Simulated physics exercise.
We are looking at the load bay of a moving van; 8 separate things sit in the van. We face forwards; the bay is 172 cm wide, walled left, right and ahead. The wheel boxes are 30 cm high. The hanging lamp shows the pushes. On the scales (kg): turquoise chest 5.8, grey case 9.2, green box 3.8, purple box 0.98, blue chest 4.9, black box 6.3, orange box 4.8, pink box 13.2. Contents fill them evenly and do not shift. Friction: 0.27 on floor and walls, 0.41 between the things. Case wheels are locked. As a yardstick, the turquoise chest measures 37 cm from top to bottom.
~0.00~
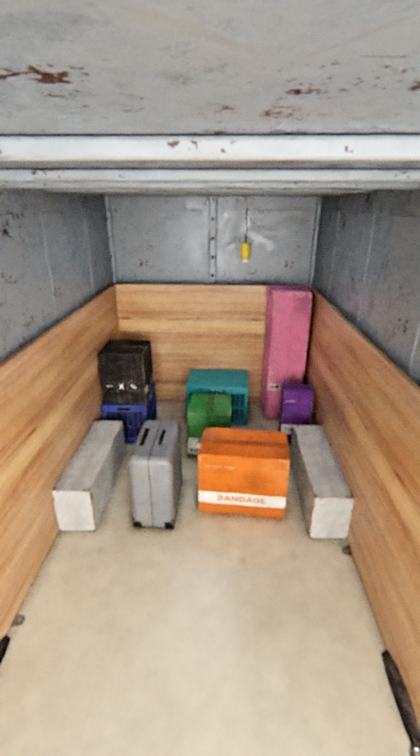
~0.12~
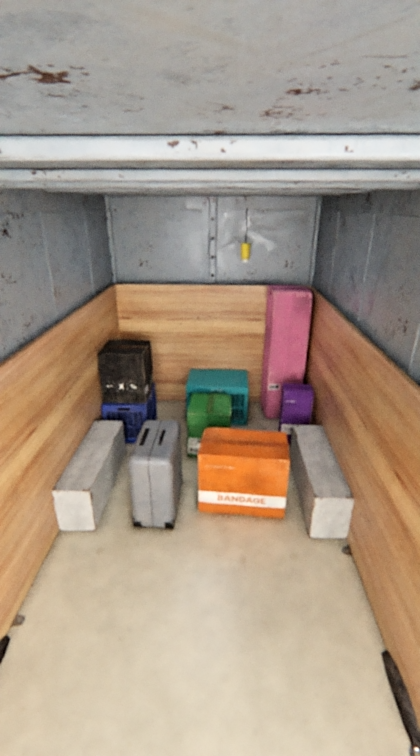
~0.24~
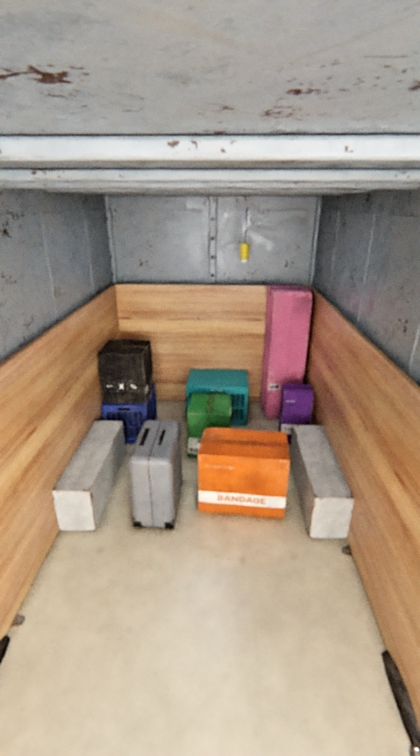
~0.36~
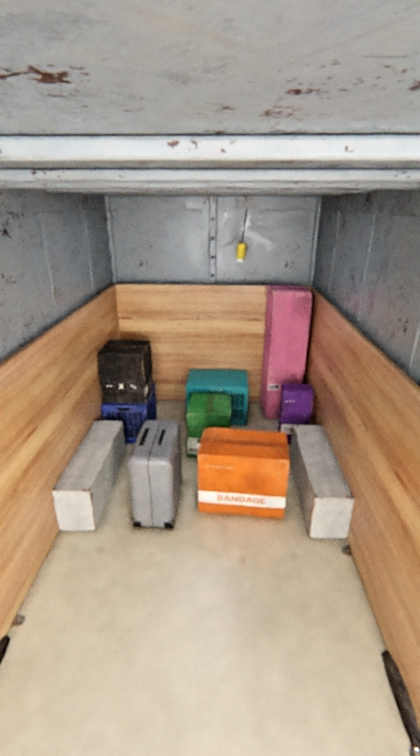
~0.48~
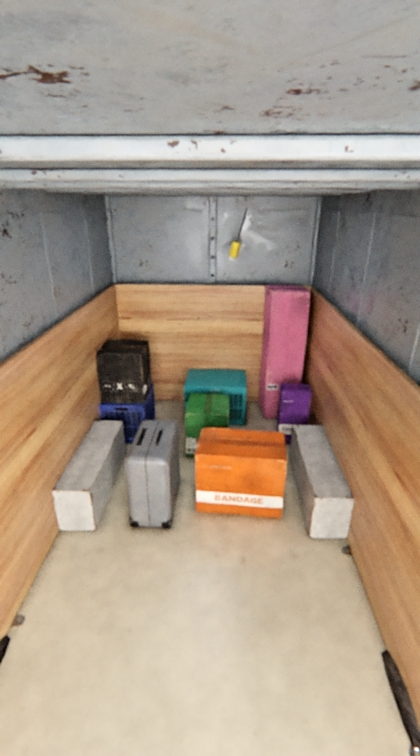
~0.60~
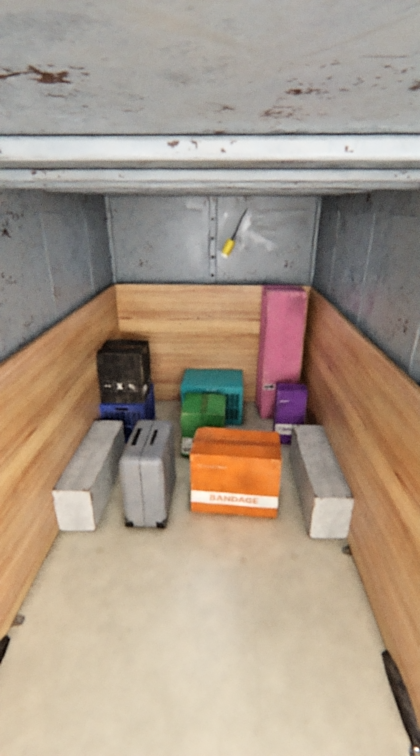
The orange box, grey suitcase and other loose items slid slightly left across the van floor after sitting still, just after the small yellow hanging lamp began swinging left, while the black and blue ones stayed put.
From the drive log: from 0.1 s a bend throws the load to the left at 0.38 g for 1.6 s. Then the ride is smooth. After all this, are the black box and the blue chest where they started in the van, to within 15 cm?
The black box holds its spot; the blue chest holds its spot.
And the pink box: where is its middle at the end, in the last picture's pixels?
Around (237, 352).
Around 0.80 s, force 0.38 g left; grey case shifted 14 cm; green box shifted 14 cm; orange box shifted 13 cm.
Around 1.10 s, force 0.38 g left; green box shifted 35 cm; purple box shifted 35 cm; orange box shifted 35 cm.
Around 1.40 s, force 0.38 g left; pink box at 6° to upright; purple box shifted 66 cm; orange box shifted 37 cm.
Finally (4.7 s), not toppled but over 15 cm from the start, turquoise chest, grey case, green box, purple box, orange box and pink box; the other 2 still in place (within 15 cm). In the last view, black box near (125, 371), blue chest near (130, 412).
